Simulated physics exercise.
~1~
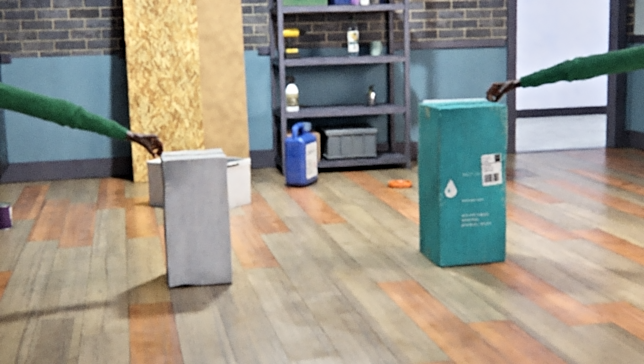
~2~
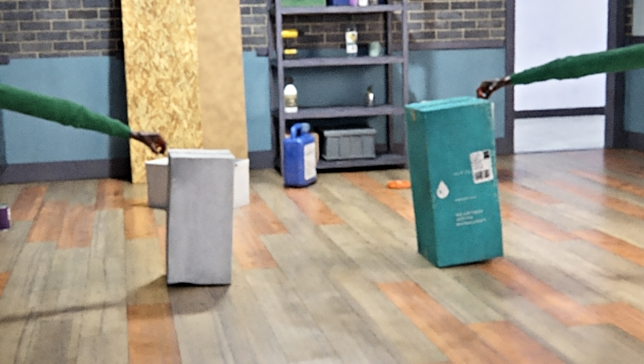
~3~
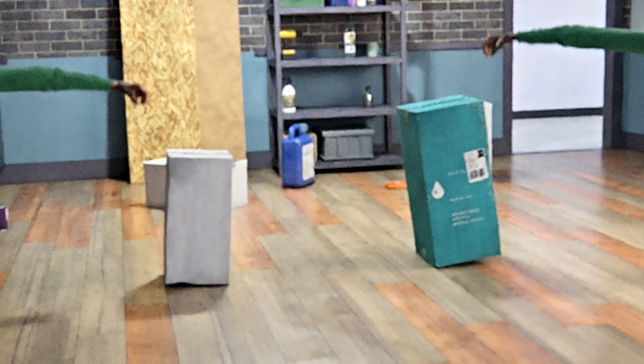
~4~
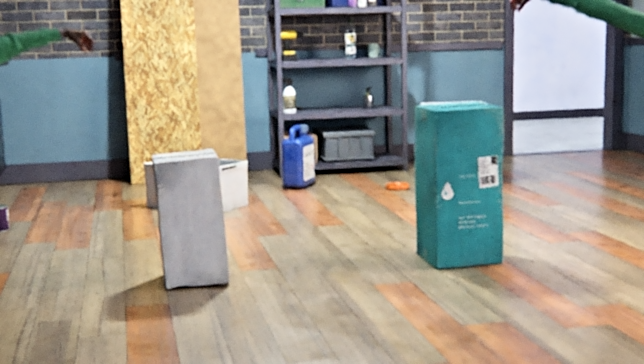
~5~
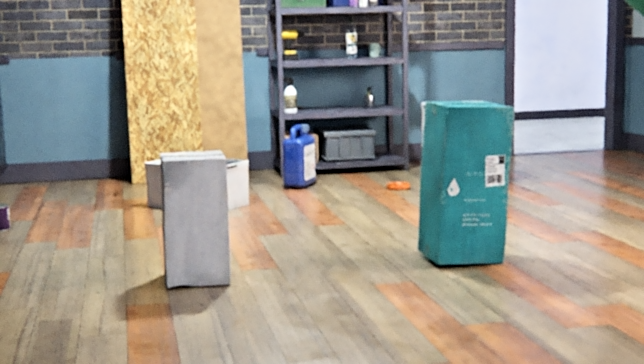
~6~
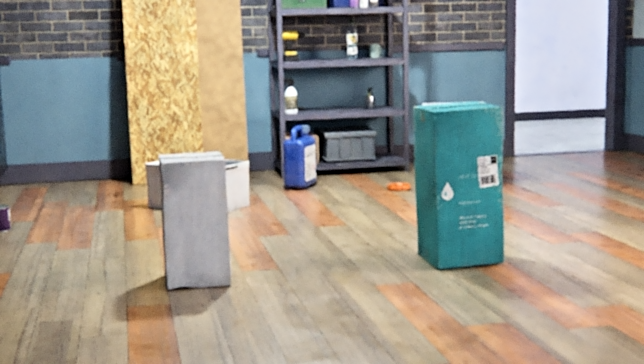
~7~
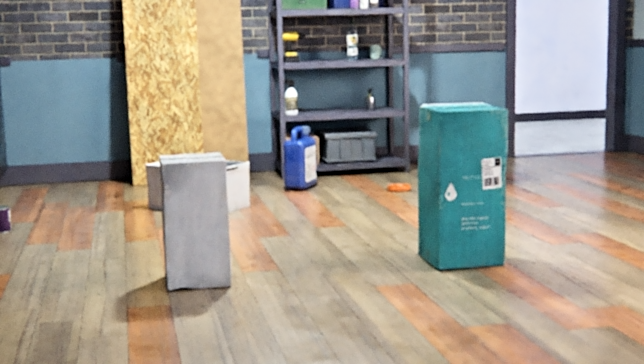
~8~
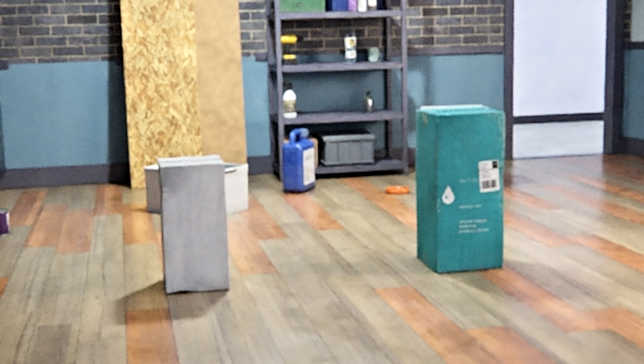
On a wood-plank floor, two green-sleeved arms tip a white box and a turquoise box, then withdraw as both rock back upright.
